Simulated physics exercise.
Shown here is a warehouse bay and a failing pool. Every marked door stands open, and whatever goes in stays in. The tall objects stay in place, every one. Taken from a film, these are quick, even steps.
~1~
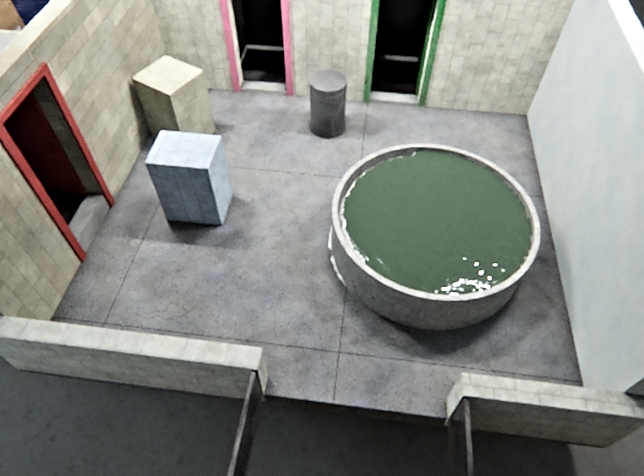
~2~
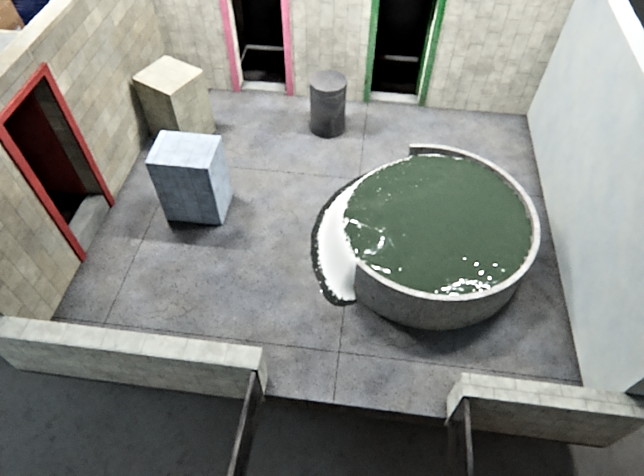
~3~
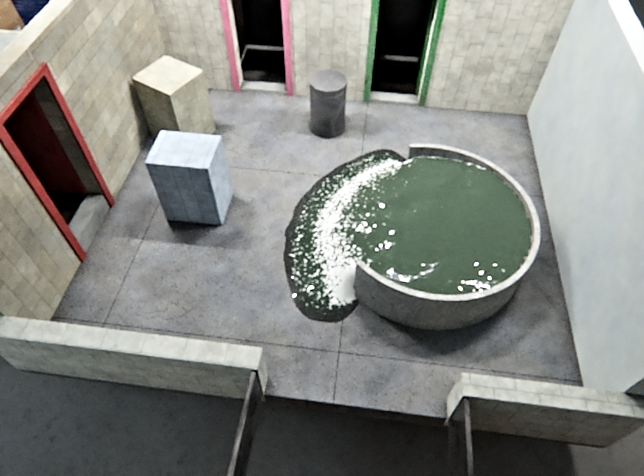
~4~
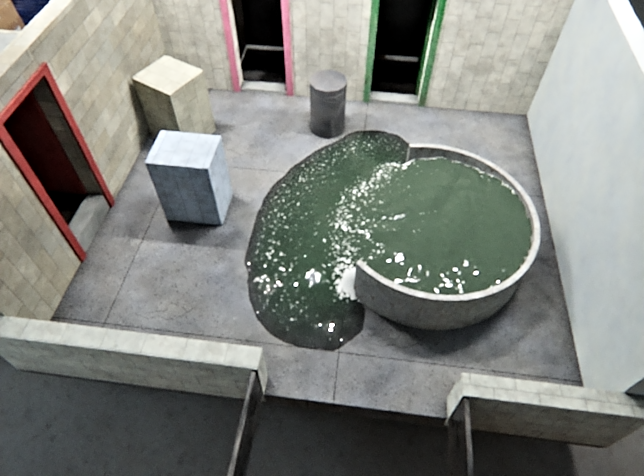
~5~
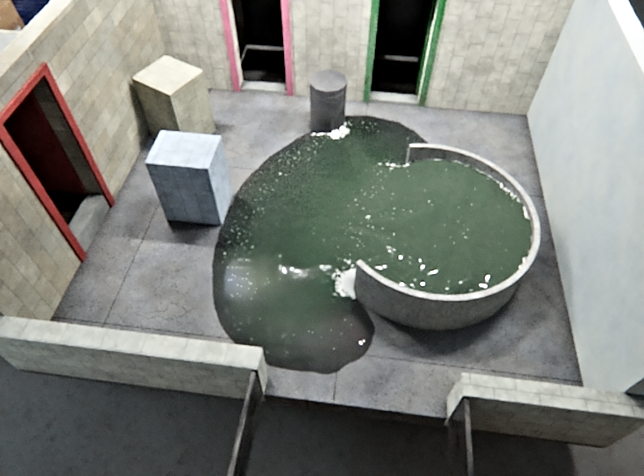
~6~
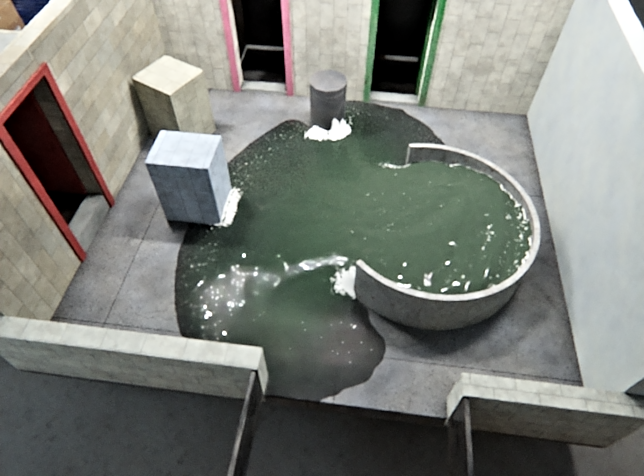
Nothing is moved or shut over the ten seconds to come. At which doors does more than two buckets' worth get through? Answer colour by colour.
The green door lets through more than two buckets; the pink door lets through more than two buckets; the red door lets through two buckets or less.
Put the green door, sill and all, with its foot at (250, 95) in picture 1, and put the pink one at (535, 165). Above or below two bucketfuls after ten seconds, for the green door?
The green door overflows.
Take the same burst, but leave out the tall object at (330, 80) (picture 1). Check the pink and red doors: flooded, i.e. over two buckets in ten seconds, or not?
Pink tops the mark, red falls short.
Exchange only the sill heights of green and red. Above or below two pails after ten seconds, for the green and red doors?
My reading: The green door lets less in; the red door is over.
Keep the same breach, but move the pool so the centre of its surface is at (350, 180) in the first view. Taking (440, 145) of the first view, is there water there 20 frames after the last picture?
Well, it ends up unwetted there.
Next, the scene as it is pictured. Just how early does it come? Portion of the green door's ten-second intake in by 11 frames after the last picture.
Roughly 50 per cent.
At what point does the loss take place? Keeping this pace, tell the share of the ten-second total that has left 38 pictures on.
It comes to around 55 per cent.
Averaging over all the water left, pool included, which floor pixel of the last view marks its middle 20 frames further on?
Near (251, 198) in the last view.
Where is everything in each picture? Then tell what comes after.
Still water in the pool at (433, 216), in the first picture.
The front is at a hidden place, out from the gap at (342, 210), in the second picture.
Water pours out at (342, 212) and has run to a hidden place, in the third picture.
The front is at (383, 136), out from the gap at (342, 213), in the fourth picture.
The front is at (398, 126), out from the gap at (342, 214), in the fifth picture.
Water pours out at (342, 214) and has run to a hidden place, in the sixth picture.
A moment on, water covers 60 % of the floor; the green door under two buckets in, the pink door wet at the sill, nothing in, the red door wet at the sill, nothing in.
Next, water covers 65 % of the floor; the green door over two buckets in, the pink door under two buckets in, the red door wet at the sill, nothing in.
Then, water covers 70 % of the floor; the green door over two buckets in, the pink door over two buckets in, the red door wet at the sill, nothing in.
Later, water covers 95 % of the floor; the green door over two buckets in, the pink door far over two buckets in, the red door wet at the sill, nothing in.
In the end, water covers 100 % of the floor; the green door over two buckets in, the pink door far over two buckets in, the red door wet at the sill, nothing in.
